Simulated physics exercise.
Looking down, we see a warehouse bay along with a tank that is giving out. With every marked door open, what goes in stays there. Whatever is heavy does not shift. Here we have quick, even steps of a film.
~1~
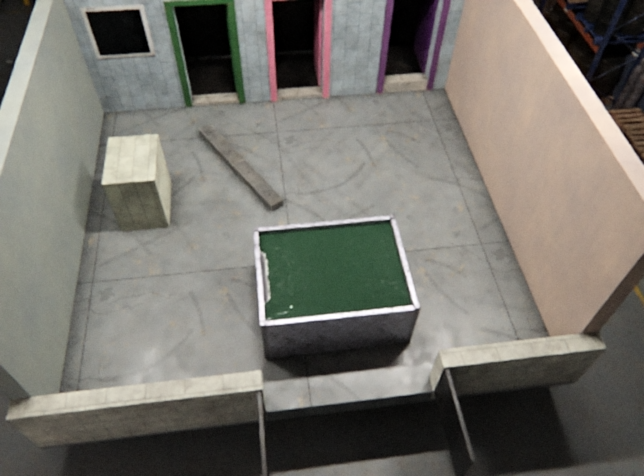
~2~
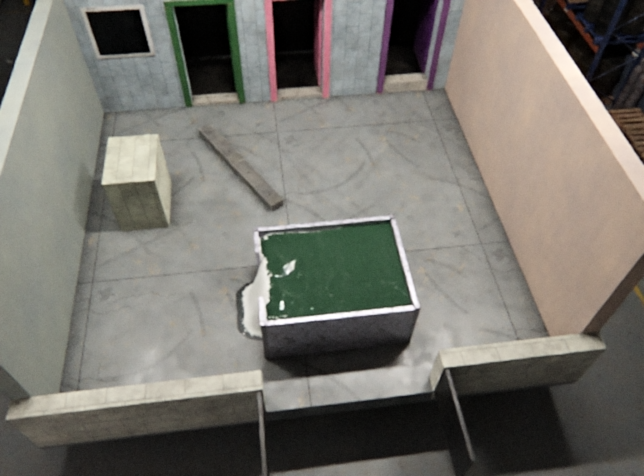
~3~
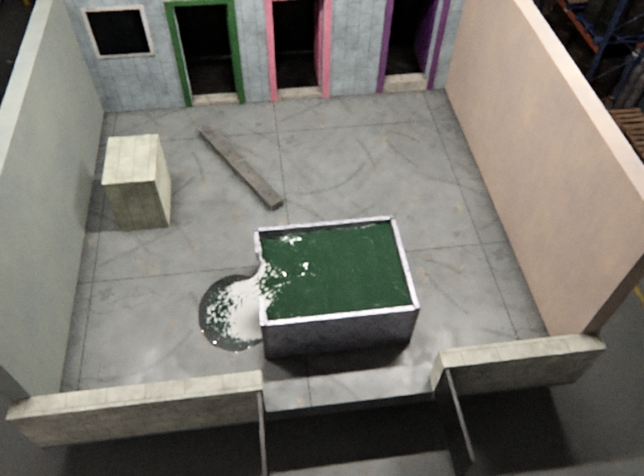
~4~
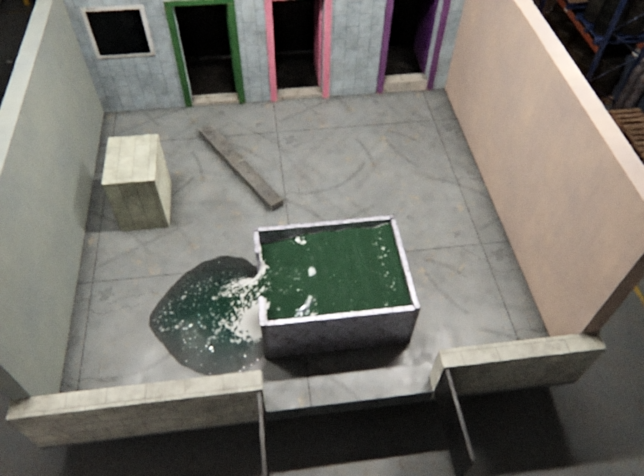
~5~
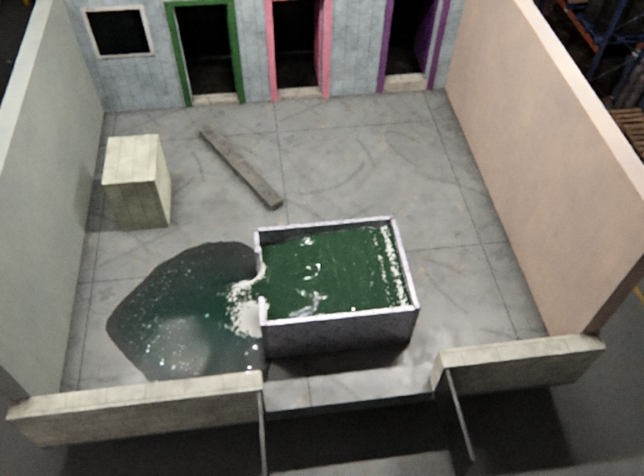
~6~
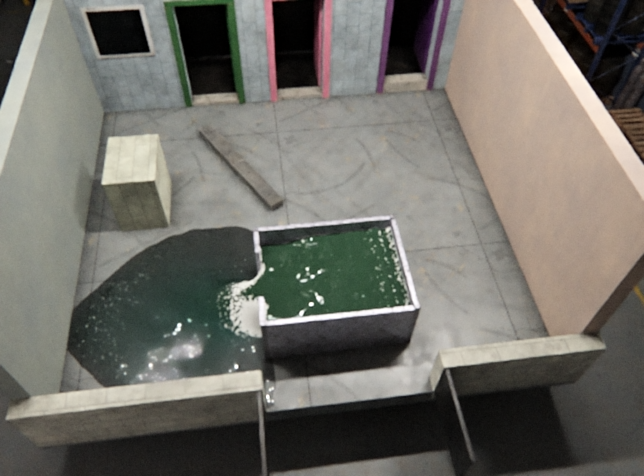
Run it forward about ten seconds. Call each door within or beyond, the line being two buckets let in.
Green door - within; purple door - within; pink door - within.
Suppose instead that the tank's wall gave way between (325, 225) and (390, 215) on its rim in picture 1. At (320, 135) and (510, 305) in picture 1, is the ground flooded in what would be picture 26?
Point one reached; point two not reached.
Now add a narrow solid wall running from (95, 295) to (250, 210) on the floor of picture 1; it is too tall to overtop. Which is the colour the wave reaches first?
The green door comes first.
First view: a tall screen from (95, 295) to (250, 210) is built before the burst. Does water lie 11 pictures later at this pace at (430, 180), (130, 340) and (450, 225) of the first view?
Taking the points in order - unwetted, wetted, unwetted.
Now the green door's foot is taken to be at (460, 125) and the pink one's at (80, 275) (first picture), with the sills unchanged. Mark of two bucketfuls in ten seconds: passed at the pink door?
I'd say the pink door beats the mark.
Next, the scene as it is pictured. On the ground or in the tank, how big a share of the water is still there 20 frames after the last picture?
Some 100 per cent.
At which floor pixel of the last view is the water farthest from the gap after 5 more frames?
I'd point to (90, 206).
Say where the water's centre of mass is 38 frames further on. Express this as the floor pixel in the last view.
I'd put it at around (213, 247).
A moment on, water covers 20 % of the floor; the green door not reached, the purple door not reached, the pink door not reached.
Next, water covers 25 % of the floor; the green door not reached, the purple door not reached, the pink door not reached.
Then, water covers 35 % of the floor; the green door wet at the sill, nothing in, the purple door not reached, the pink door not reached.
Later, water covers 65 % of the floor; the green door under two buckets in, the purple door not reached, the pink door wet at the sill, nothing in.
In the end, water covers 90 % of the floor; the green door under two buckets in, the purple door wet at the sill, nothing in, the pink door wet at the sill, nothing in.
